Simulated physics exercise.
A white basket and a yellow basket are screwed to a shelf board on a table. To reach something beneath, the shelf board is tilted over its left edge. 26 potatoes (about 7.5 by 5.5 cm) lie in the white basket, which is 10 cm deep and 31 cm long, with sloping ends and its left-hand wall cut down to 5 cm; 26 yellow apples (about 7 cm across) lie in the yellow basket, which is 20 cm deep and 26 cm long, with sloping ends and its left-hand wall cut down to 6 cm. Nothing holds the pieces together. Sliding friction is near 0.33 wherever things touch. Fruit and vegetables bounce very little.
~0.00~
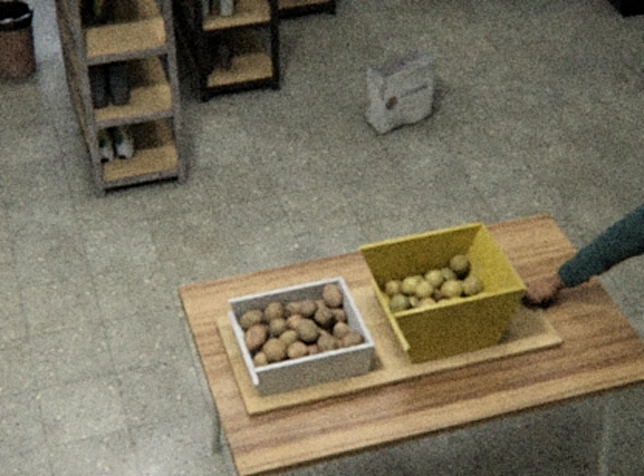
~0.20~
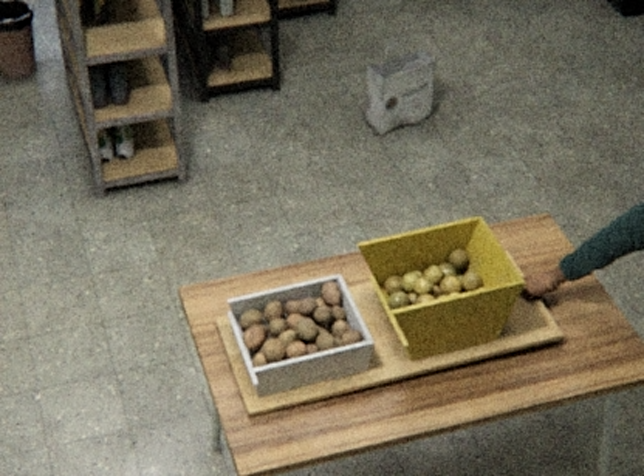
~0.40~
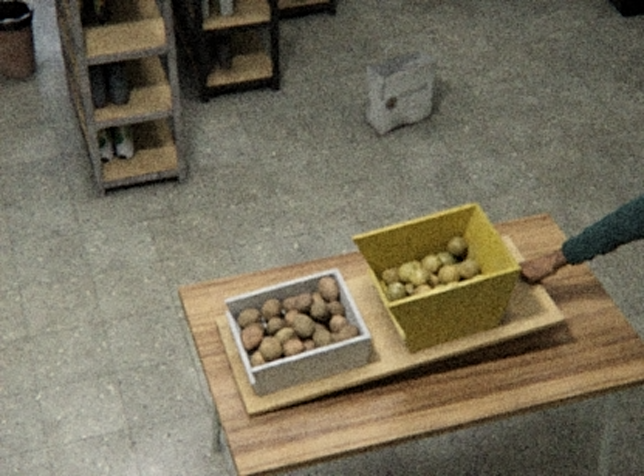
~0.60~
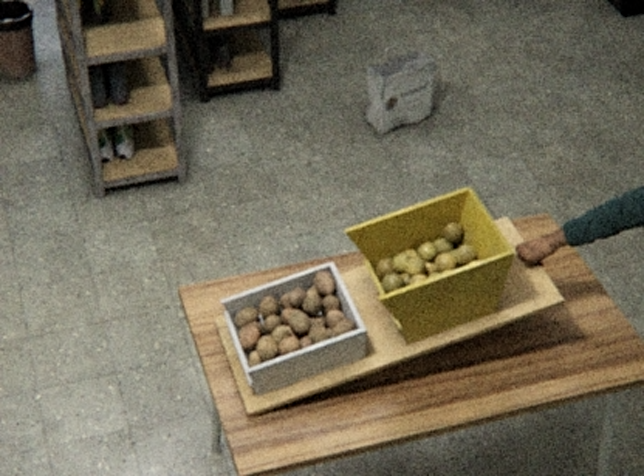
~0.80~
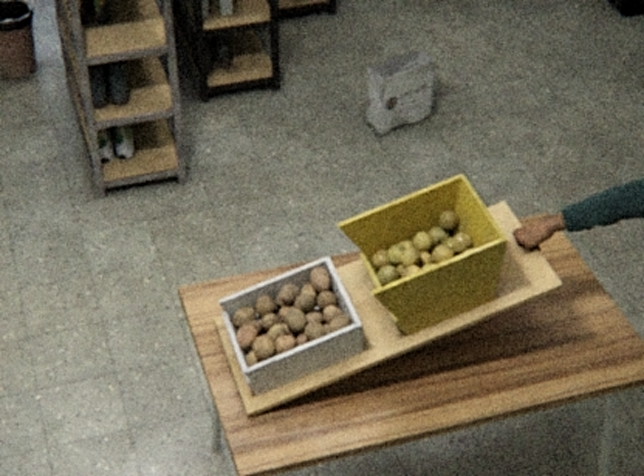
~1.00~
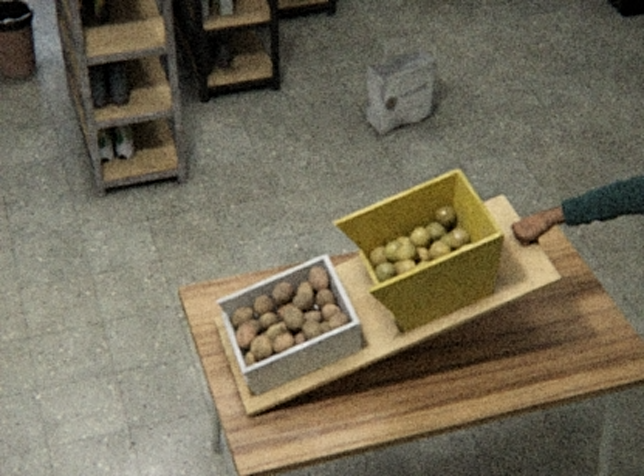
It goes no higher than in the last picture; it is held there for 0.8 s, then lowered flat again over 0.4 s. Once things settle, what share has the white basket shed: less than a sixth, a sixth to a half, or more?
Out of the white basket go fewer than one in six of the potatoes.
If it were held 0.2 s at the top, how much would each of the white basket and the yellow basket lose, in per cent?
Then white basket 0, yellow basket 0 per cent.
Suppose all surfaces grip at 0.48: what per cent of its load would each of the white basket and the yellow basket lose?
In that case white basket 0, yellow basket 0 per cent.
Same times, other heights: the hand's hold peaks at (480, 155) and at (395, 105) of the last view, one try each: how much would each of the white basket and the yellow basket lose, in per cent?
White basket 30 then 30, yellow basket 30 then 60 per cent.
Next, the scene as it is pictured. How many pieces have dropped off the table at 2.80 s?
Some 0 pieces.
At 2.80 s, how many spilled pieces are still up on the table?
Roughly 0.
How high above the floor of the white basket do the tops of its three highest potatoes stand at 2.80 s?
Roughly 12 cm high.
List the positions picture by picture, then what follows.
In the first frame (places track the rim corner closest to us here), white basket (254, 370); yellow basket (394, 315); tipped 0°; all still inside.
In the second frame, white basket (253, 370); yellow basket (392, 312); tipped 2°.
In the third frame, white basket (250, 370); yellow basket (387, 306); tipped 6°.
In the fourth frame, white basket (246, 371); yellow basket (379, 298); tipped 10°.
In the fifth frame, white basket (243, 371); yellow basket (372, 293); tipped 14°.
In the sixth frame, white basket (242, 372); yellow basket (368, 291); tipped 16°; all still inside.
After 1.29 s, tilt 16°; the white basket has all 26 and the yellow basket has all 26.
After 1.65 s, tilt 16°; the white basket has all 26 and the yellow basket has all 26.
After 2.15 s, tilt 1°; the white basket has all 26 and the yellow basket has all 26.
Outcome (at 2.80 s), the white basket has all 26 and the yellow basket has all 26. Asked share, 0 of 26, 0 per cent.
